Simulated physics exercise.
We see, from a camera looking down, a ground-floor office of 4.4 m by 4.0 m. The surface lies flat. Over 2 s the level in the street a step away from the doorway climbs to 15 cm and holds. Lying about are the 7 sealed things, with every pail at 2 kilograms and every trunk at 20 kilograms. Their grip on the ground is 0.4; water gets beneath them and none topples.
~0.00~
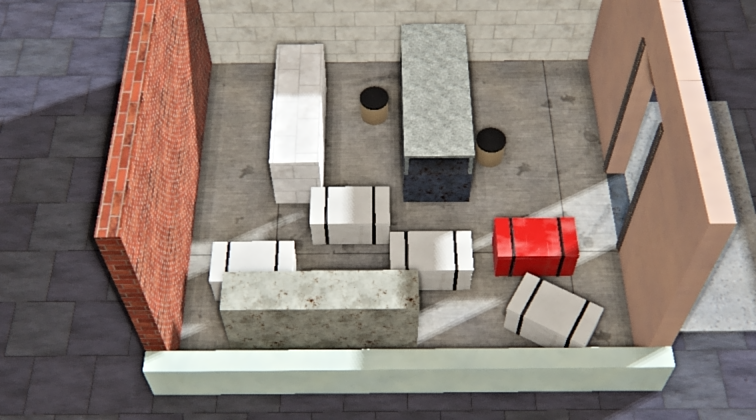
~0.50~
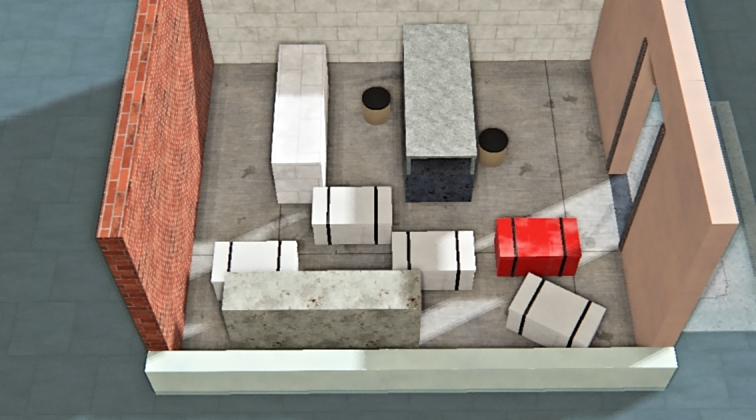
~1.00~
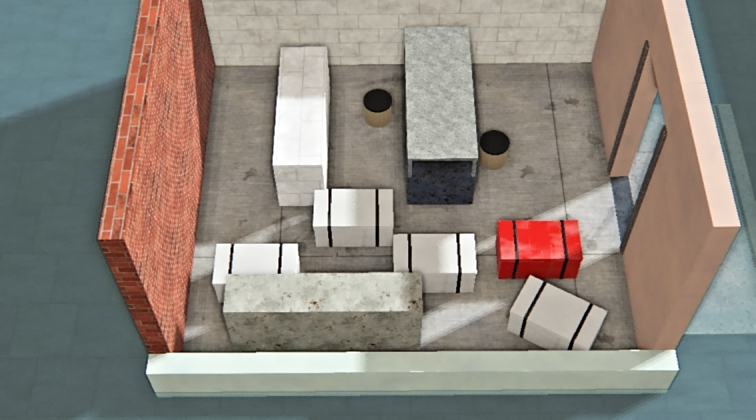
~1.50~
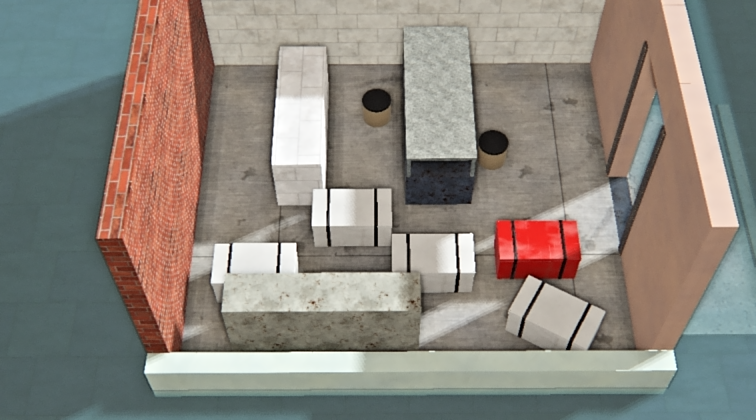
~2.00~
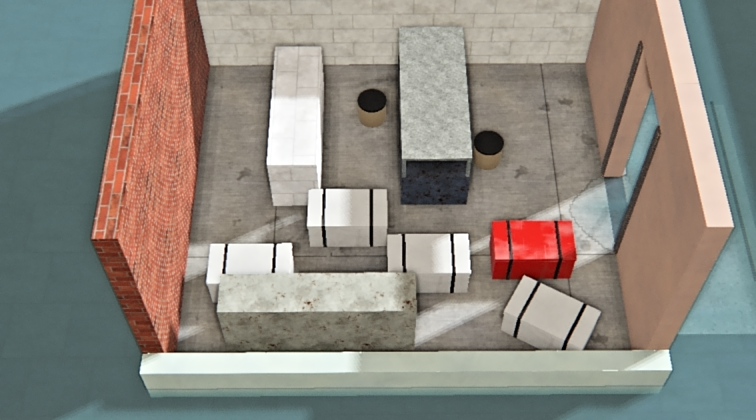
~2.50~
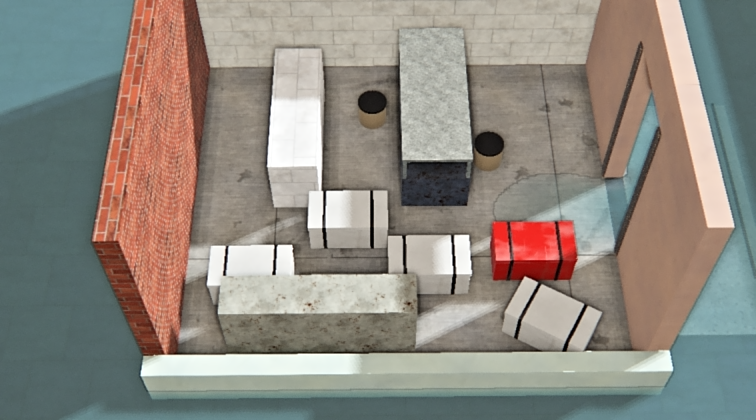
A roofless room with a red trunk, pale trunks and long blocks sat still while water covered the ground outside, then a thin sheet of it spread in through the doorway on the right.
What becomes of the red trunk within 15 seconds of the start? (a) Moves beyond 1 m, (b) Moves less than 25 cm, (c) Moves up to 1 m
The answer is c.
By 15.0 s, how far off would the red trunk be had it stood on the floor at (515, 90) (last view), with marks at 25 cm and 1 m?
Looks like it is pushed slightly.
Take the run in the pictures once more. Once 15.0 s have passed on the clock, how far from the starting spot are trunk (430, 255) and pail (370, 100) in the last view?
Respectively 80 and 150 centimetres.
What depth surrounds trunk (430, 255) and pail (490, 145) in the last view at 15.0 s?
I'd put it at 8 cm and 6 cm respectively.
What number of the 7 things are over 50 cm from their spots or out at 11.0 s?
The number comes to 3.
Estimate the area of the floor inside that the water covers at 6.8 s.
Around 9.5 m2 of it.
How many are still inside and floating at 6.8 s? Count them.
2.
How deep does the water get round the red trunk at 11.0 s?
6 cm or so.
After 3.5 s the red trunk is near (532, 243), 0.0 m from its start, aground; 1 afloat.
After 6.8 s the red trunk is near (528, 249), 0.1 m from its start, aground; 2 afloat.
After 11.0 s the red trunk is near (502, 271), 0.5 m from its start, aground; 2 afloat.
After 15.0 s the red trunk is near (525, 308), 0.8 m from its start, afloat; 7 afloat.
